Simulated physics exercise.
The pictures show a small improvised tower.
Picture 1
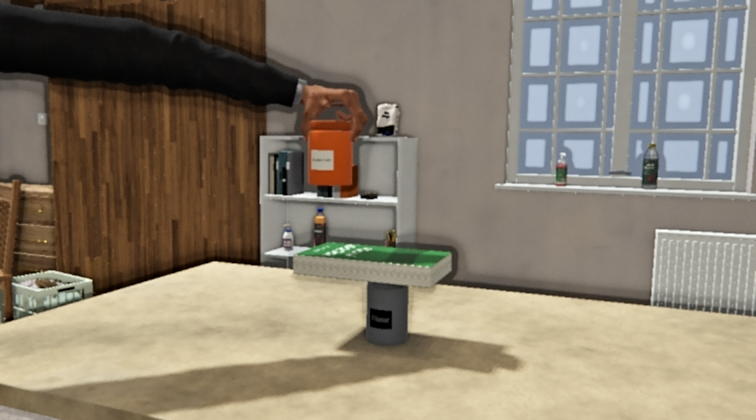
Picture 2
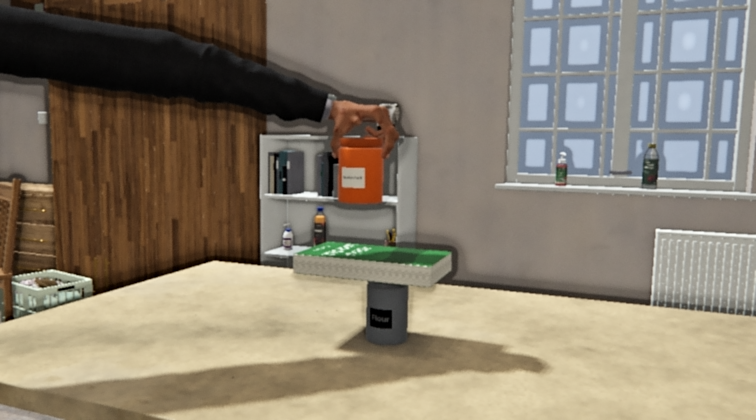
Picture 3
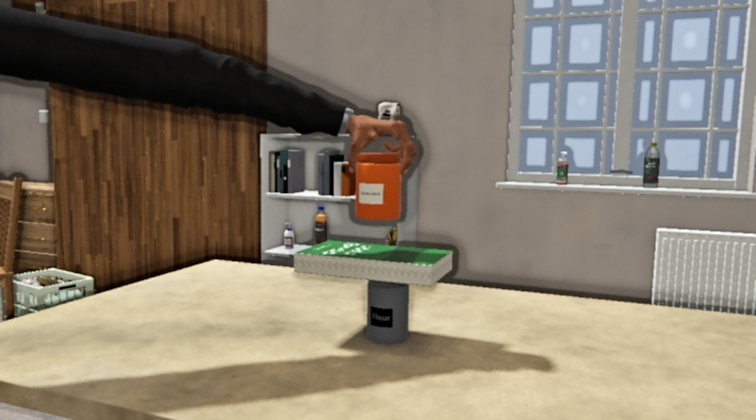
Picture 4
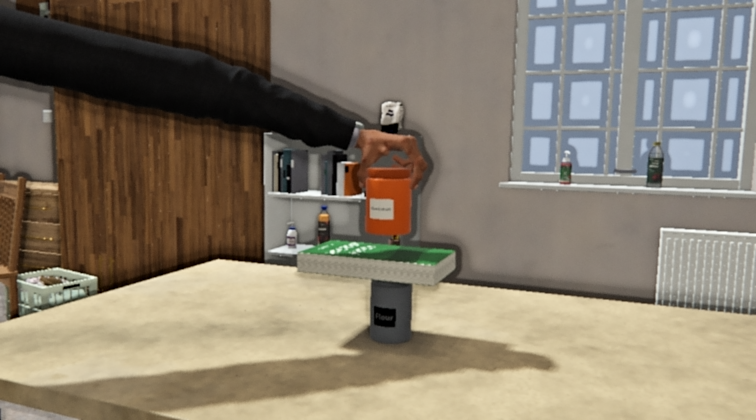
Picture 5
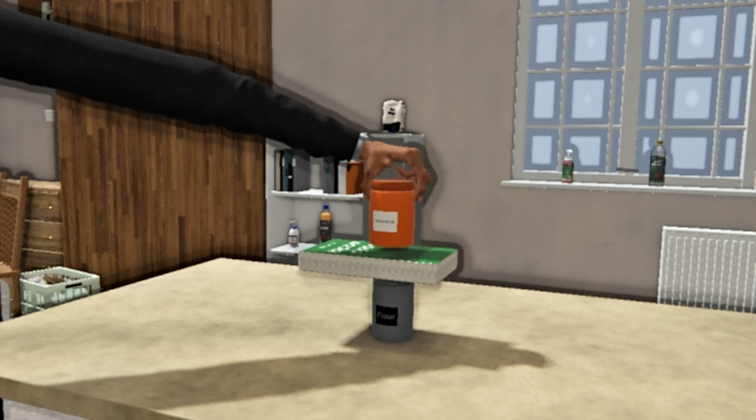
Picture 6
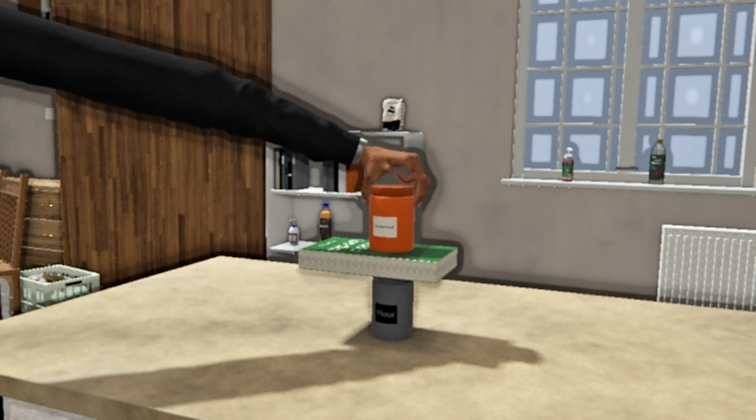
A hand carried an orange jar to the right and lowered it over a green book balanced on a dark can, then set it down on the book and kept hold of it.
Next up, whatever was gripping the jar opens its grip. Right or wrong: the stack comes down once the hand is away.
Wrong, it stays balanced.
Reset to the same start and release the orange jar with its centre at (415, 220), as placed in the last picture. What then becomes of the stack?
Stands.
Then, 0.20 s on from there, no change.
Then, 0.50 s on from there, orange jar resting near (392, 218).
In the end, all 3 unmoved. At the end, from the last picture's camera, orange jar near (392, 218). The stack keeps its balance.
